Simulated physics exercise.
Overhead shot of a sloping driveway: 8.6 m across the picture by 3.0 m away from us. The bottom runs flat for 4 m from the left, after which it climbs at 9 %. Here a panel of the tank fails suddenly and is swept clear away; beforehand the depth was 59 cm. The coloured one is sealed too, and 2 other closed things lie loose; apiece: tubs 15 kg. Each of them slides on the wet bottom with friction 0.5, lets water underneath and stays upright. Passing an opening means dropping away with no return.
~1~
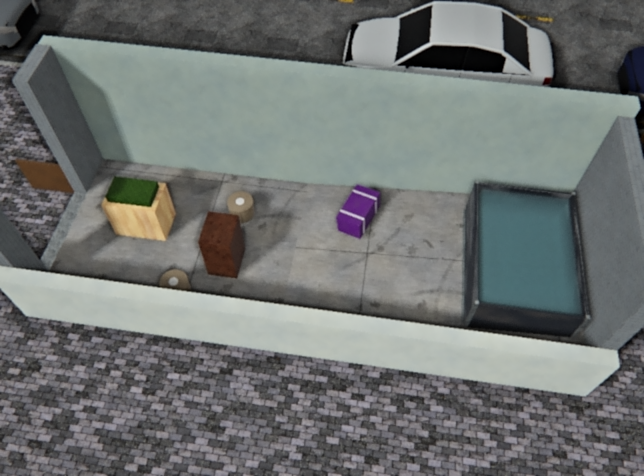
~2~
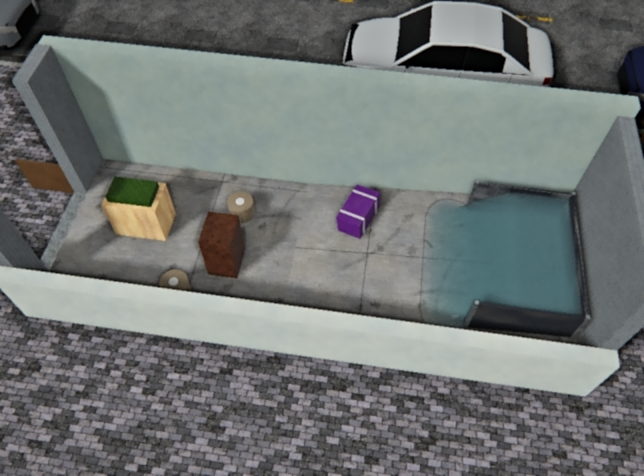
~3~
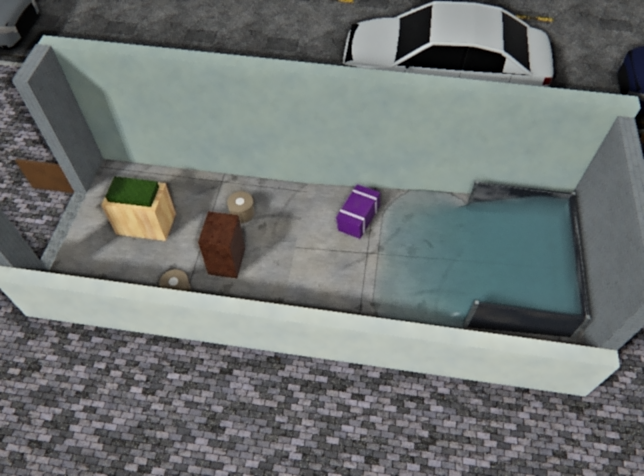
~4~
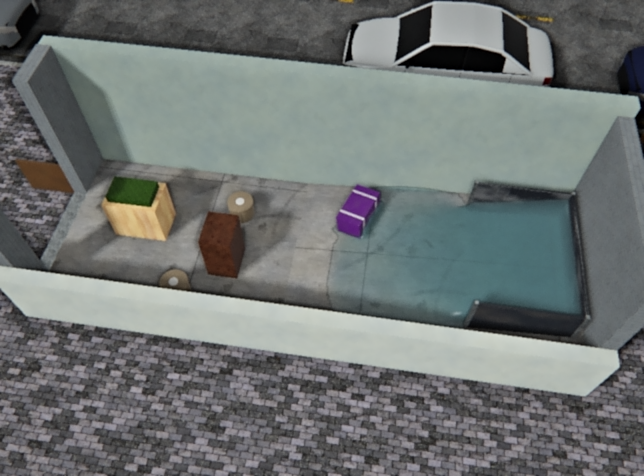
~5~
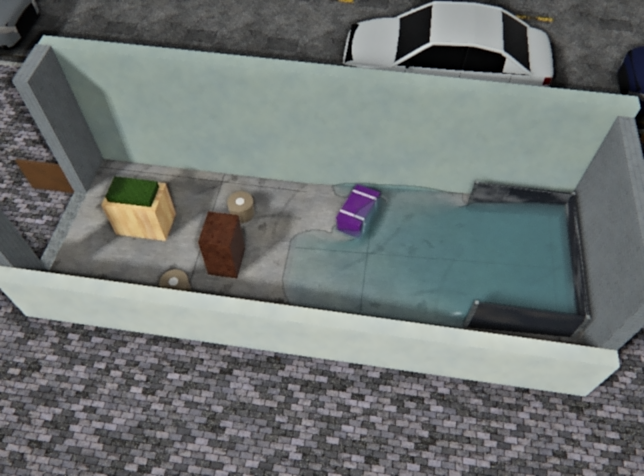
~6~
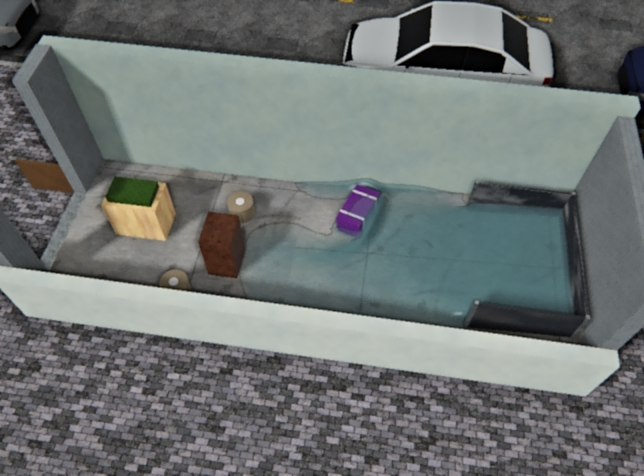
In a walled driveway, water bursts from a tank and spreads left around a still purple trunk.
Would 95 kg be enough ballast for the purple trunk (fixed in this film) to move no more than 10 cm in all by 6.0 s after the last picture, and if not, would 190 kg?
This one is beyond both figures.
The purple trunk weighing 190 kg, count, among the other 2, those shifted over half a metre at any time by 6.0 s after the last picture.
By my tally, 2.
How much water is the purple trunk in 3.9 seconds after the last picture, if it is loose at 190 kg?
Something like 8 centimetres.
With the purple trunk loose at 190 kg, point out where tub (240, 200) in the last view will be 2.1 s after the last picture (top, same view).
Roughly at (142, 161).
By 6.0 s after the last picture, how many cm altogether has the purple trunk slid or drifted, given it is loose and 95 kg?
450 cm, roughly.
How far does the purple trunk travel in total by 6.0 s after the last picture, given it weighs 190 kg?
The total path comes to around 80 cm.
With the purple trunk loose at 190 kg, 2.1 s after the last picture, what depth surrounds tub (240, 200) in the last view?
Around 12 centimetres.
Then, 0.4 s after the last picture the purple trunk would be 81 cm from its start with 95 kg and 19 cm from its start with 190 kg; 16 cm of water round it then.
Then, 2.1 s after the last picture the purple trunk would be 342 cm from its start with 95 kg and 77 cm from its start with 190 kg; 12 cm of water round it then.
Then, 3.9 s after the last picture the purple trunk would be 430 cm from its start with 95 kg and 77 cm from its start with 190 kg; 8 cm of water round it then.
Then, 6.0 s after the last picture the purple trunk would be 430 cm from its start with 95 kg and 77 cm from its start with 190 kg; 7 cm of water round it then.
